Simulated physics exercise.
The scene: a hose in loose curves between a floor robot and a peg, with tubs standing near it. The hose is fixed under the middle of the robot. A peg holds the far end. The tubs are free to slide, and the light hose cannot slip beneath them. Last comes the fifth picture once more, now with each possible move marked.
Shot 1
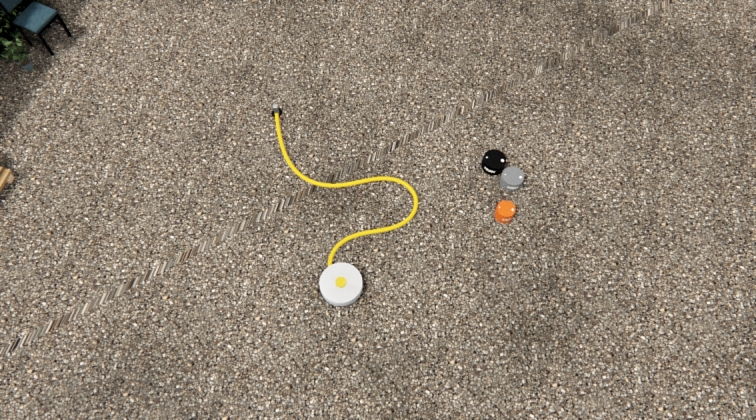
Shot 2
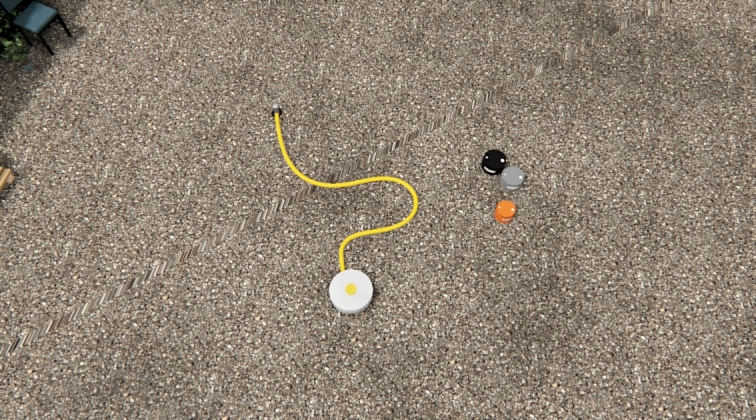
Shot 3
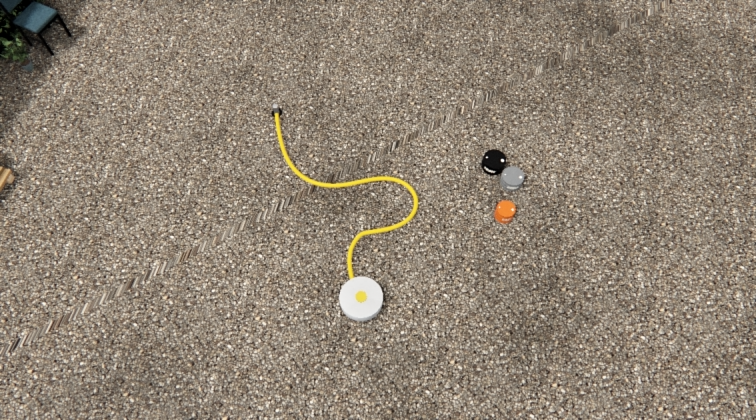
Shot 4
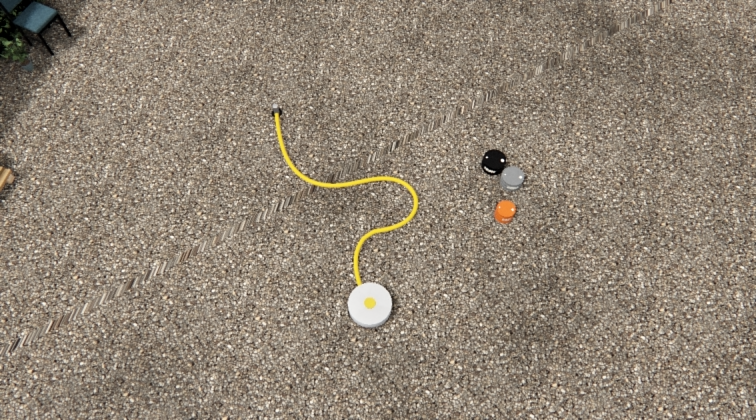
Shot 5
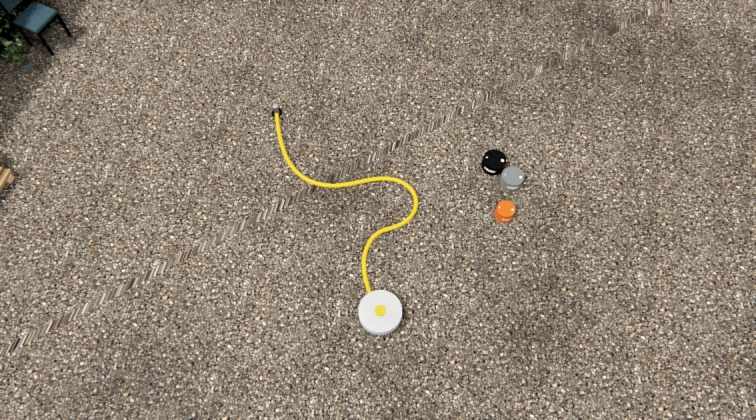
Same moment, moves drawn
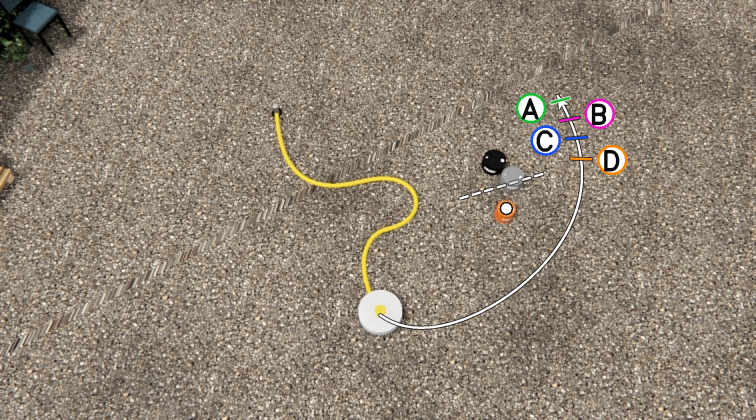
A round white robot slid slowly a short way down and to the right across the floor, trailing a curvy yellow hose fixed to a peg, while the black, grey and orange tubs stayed still.
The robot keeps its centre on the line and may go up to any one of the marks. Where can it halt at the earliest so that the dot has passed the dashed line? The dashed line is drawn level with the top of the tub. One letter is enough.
Up to mark C.
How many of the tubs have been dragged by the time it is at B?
Three.
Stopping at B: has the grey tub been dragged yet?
Yes.
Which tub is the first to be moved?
Orange.
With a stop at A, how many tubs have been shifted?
By then, three.
On the marked copy, A at (560, 100); B at (570, 119); C at (576, 138); D at (581, 159); the dashed line at (501, 186); the route from (380, 315) via (556, 250) to (558, 96); the white dot at (506, 209).
Following C. Soon after the start, robot (501, 299); orange tub (505, 212).
Later, robot (575, 216); orange tub (505, 212).
In the end, robot (578, 134); orange tub (493, 180); the dot on the orange tub is over the dashed line.
As for the rest, A does it too, but is farther than needed; B does it too, but is farther than needed; D leaves the dotted tub short, at (504, 195).
